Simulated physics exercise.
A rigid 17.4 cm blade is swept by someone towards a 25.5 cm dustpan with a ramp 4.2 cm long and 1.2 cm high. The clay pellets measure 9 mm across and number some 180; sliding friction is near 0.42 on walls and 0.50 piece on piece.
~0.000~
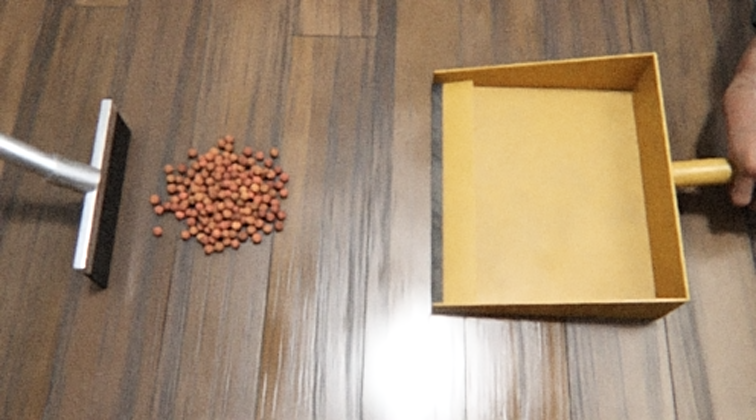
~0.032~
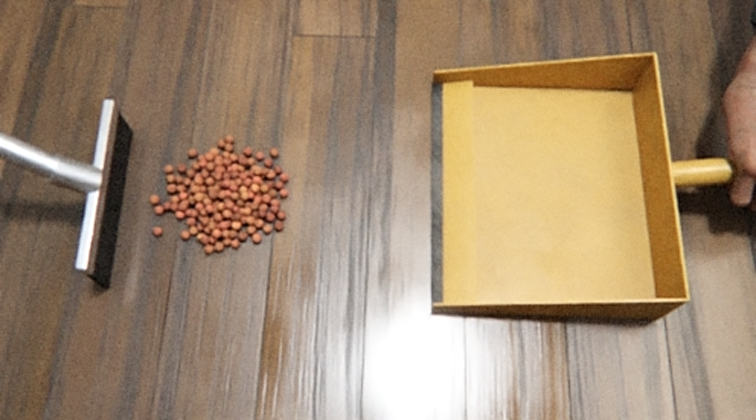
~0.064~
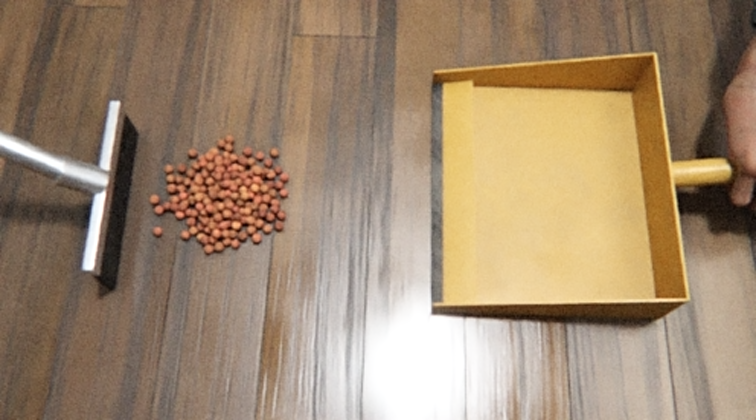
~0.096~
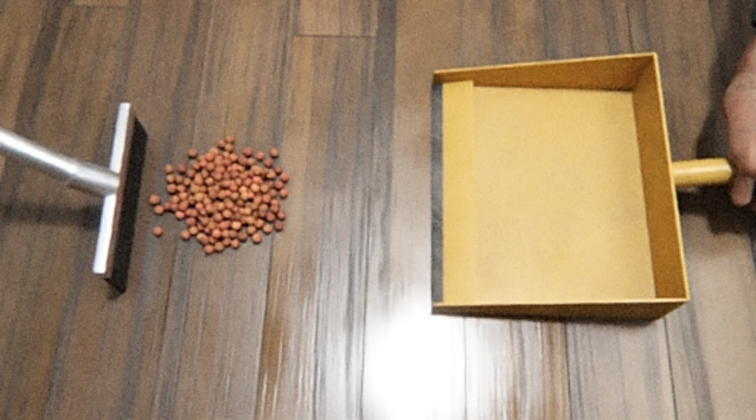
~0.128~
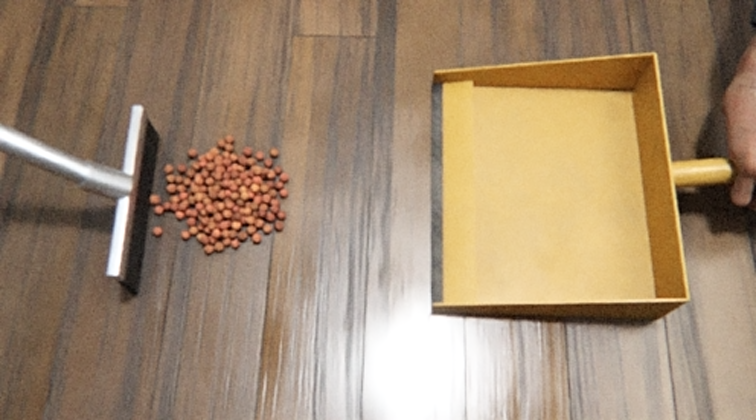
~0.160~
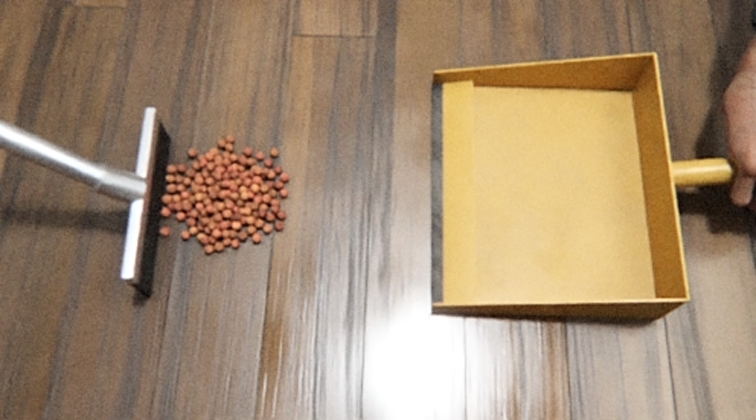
On a dark wood-plank floor, a small heap of reddish-brown clay pellets lies between a blade on a silvery handle at left and a yellow dustpan held by a hand at right. The blade slides a short way rightward, reaches the heap's left edge and nudges a few pellets, while the dustpan stays still.
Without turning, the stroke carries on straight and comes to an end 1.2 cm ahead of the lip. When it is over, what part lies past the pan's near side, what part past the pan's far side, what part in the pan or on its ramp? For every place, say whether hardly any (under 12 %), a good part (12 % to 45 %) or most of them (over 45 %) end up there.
At the end, near side: A small share. Far side: A small share. Pan: A middling share.
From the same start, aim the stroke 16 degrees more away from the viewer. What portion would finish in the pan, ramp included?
Then about 55 per cent.
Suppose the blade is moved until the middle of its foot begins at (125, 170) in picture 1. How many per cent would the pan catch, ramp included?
I'd put it at around 55 per cent.
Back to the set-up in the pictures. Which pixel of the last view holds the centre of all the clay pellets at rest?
Somewhere around (434, 224) in the final frame.
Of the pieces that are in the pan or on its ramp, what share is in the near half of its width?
Roughly 100 percent.
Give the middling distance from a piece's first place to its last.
I'd say near 22 cm.
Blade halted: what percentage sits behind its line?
About 25 percent.
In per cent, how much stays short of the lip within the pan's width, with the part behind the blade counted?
Some 55 per cent of them end up there.
After 0.48 s, middle of the blade 15 cm from the lip; 0 % over the lip, far side 0 %, near side 0 %.
After 0.69 s, middle of the blade 7 cm from the lip; 0 % over the lip, far side 0 %, near side 5 %.
After 1.01 s, middle of the blade 1 cm from the lip; 40 % over the lip, far side 0 %, near side 5 %.
By 1.3 s all is still; near side 5 %, far side 0 %, pan 40 %, in front of the lip or behind the blade 55 %.
